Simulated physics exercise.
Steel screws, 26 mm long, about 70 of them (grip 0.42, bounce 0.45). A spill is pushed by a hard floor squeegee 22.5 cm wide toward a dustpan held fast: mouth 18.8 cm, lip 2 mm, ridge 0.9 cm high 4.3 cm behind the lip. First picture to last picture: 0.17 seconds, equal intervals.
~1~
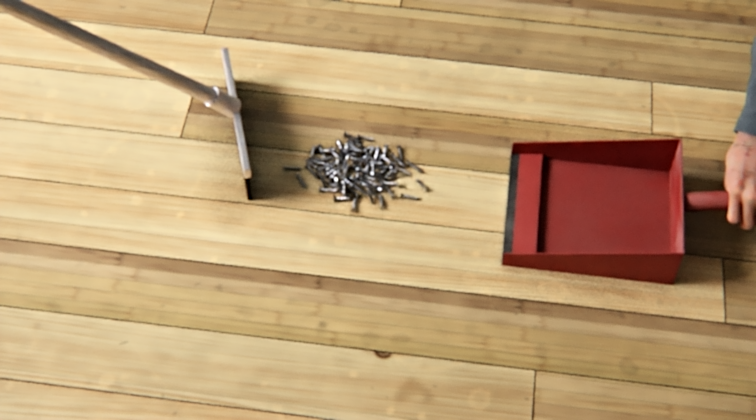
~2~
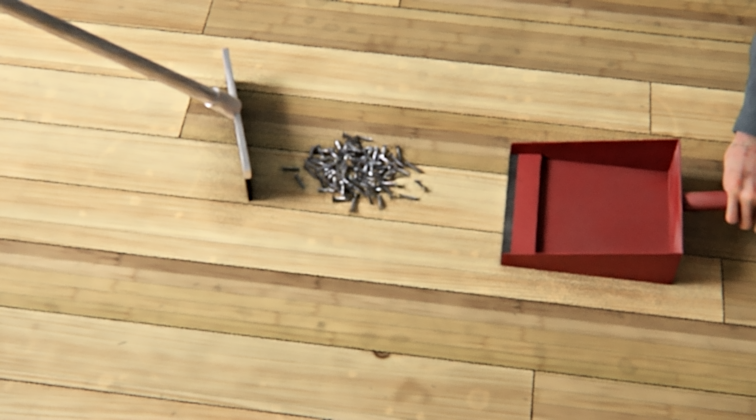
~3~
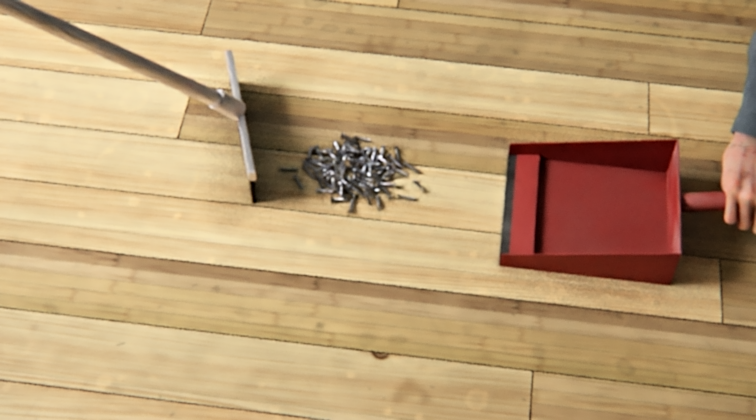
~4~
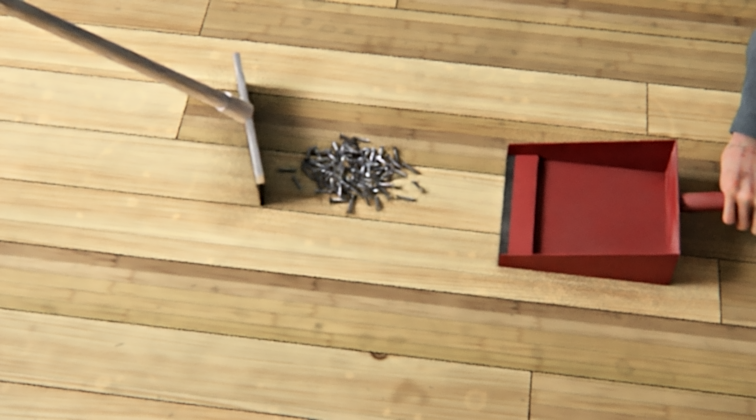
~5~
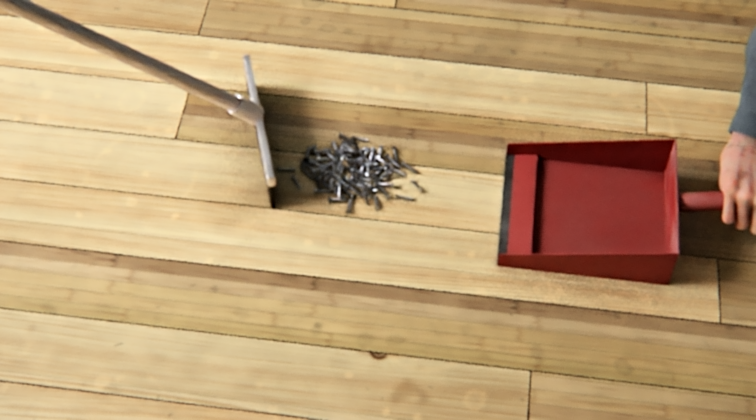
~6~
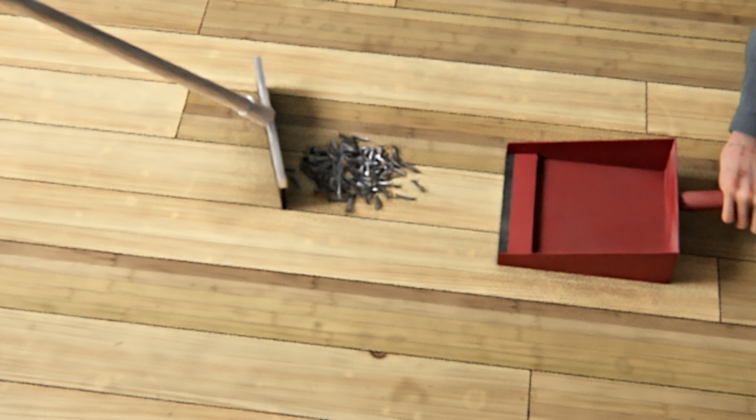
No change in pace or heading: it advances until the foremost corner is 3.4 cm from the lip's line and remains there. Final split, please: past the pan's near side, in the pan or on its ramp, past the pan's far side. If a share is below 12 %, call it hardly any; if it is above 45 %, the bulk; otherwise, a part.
Near side: Hardly any. Pan: Hardly any. Far side: A part.
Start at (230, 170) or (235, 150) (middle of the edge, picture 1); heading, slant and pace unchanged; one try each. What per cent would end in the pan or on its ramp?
Some 0 and 0 per cent.
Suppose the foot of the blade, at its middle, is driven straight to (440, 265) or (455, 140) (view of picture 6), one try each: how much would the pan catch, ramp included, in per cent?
I'd expect about 0 percent, then about 10 percent.
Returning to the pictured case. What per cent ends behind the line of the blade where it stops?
Some 0 percent, give or take.
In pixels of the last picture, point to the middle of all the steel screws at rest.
Somewhere around (474, 177) in the final frame.
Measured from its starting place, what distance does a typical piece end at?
Near 16 cm.
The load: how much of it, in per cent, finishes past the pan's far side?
Roughly 15 per cent.
Then, 0.26 s after the last picture, middle of the blade 20 cm from the lip; 0 % over the lip, far side 5 %, near side 0 %.
Then, 0.44 s after the last picture, middle of the blade 12 cm from the lip; 0 % over the lip, far side 10 %, near side 0 %.
Then, 0.74 s after the last picture, middle of the blade 7 cm from the lip; 0 % over the lip, far side 15 %, near side 0 %.
In the end, near side 0 %, pan 0 %, far side 15 %, in front of the lip or behind the blade 85 %.
